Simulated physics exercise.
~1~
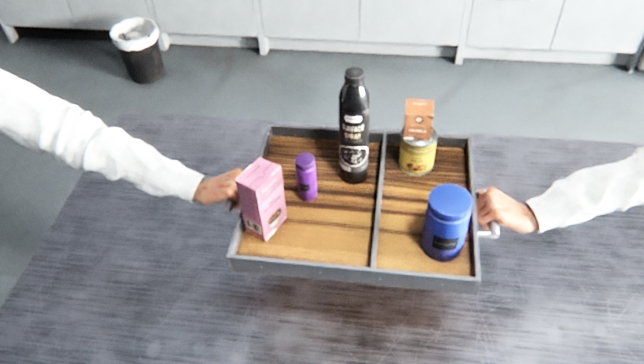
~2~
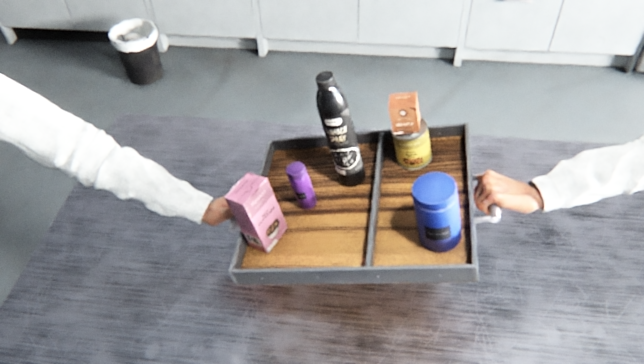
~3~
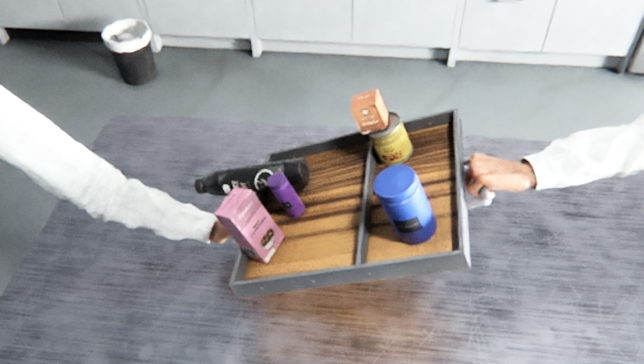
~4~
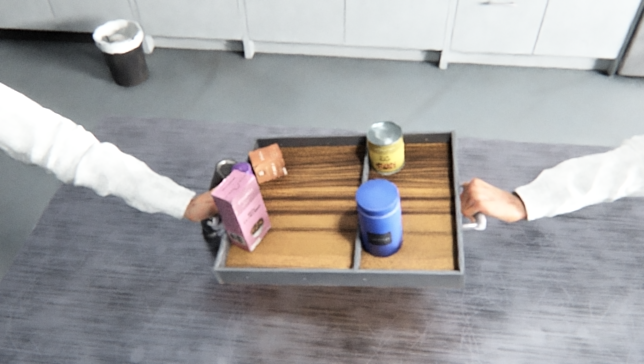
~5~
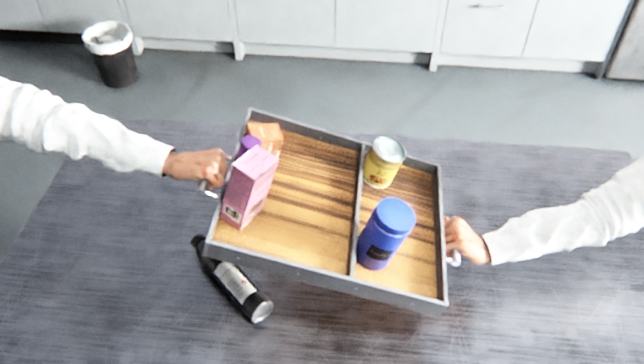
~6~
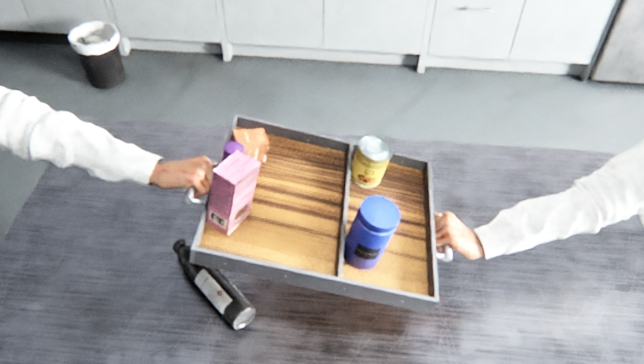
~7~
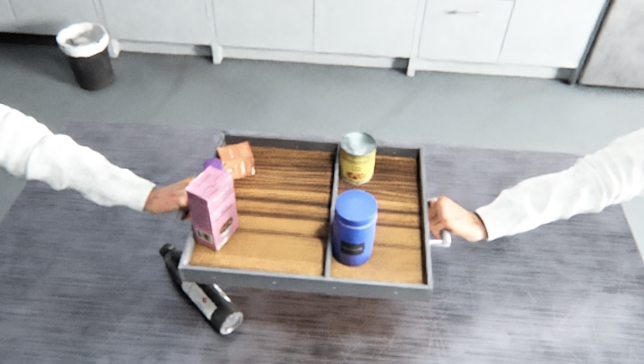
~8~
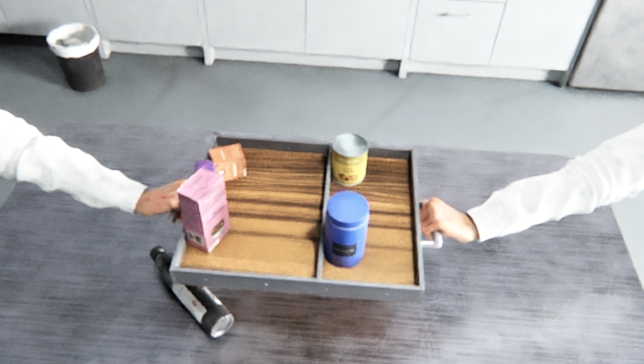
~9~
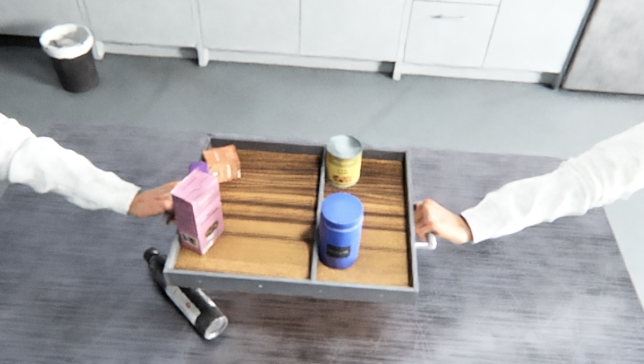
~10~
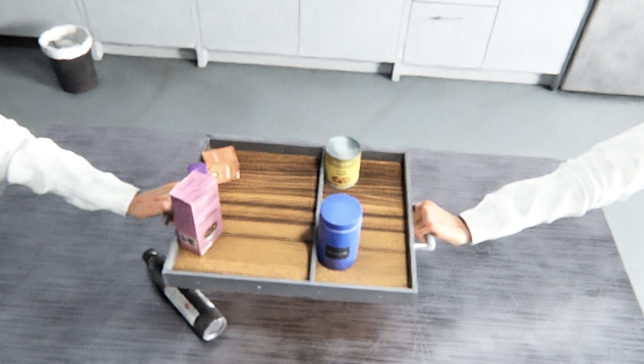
Above a table, two hands tilt a tray, spilling the black bottle and toppling the orange carton.
